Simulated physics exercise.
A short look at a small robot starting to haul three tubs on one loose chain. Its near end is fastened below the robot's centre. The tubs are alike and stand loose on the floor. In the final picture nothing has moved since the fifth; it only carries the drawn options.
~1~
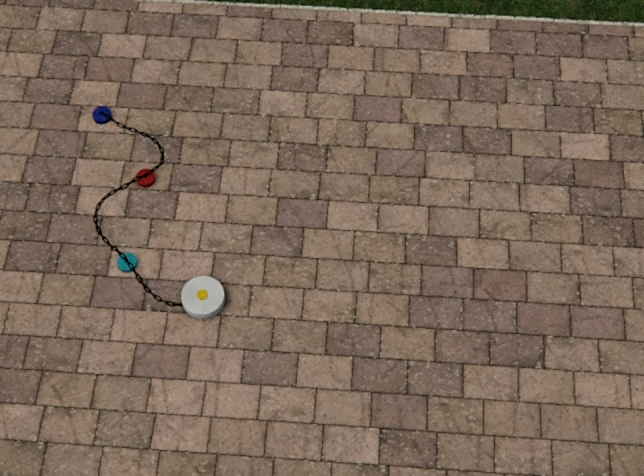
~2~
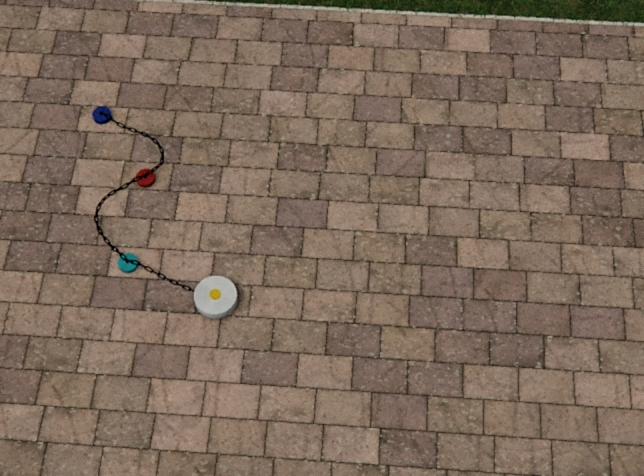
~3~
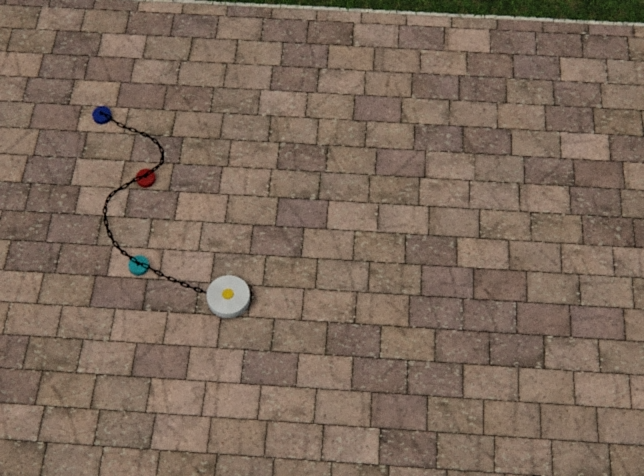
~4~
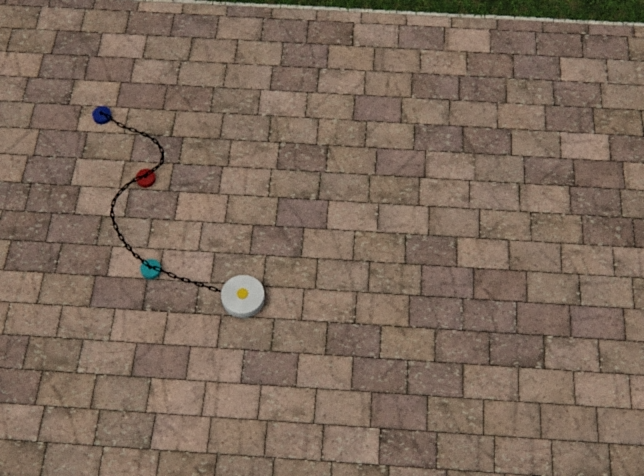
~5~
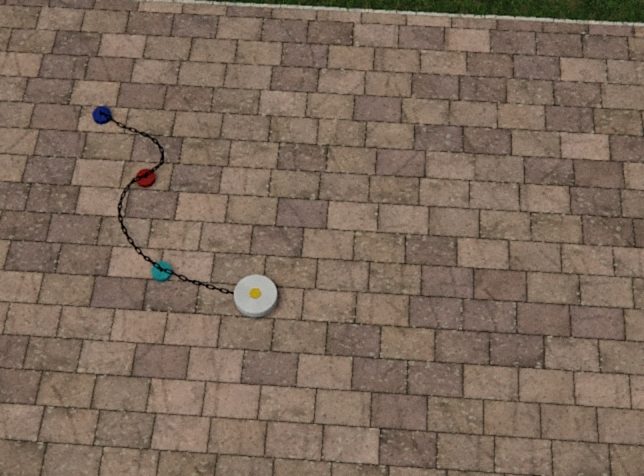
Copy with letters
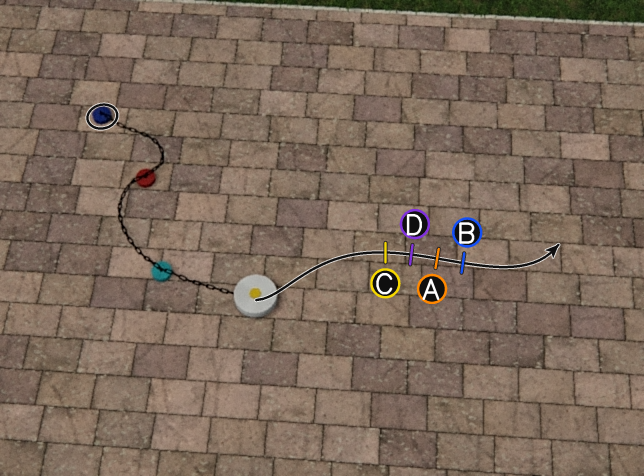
Small round white robot moving right across paving, drawing a loose chain and turquoise tub along while red and blue tubs stay still.
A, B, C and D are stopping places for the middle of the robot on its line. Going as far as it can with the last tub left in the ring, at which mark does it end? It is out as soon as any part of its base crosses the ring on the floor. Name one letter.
At C, and not beyond.
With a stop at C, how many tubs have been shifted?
Two.
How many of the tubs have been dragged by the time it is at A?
By then, three.
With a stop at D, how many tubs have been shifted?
Three.
On the marked copy, A at (437, 259); B at (463, 263); C at (385, 252); D at (411, 255); the ring at (102, 116); the route from (256, 300) via (410, 254) to (558, 245).
Taking C. A third of the way, robot (300, 274); blue tub (102, 115); red tub (146, 178); turquoise tub (200, 274).
Two thirds of the way, robot (343, 253); blue tub (102, 115); red tub (147, 179); turquoise tub (244, 254).
When it is over, robot (386, 249); blue tub (102, 115); red tub (168, 188); turquoise tub (288, 236); the ringed tub at the far end is still in its ring.
As for the rest, A drags the last tub to (124, 134); B drags the last tub to (141, 144); D drags the last tub to (110, 123).
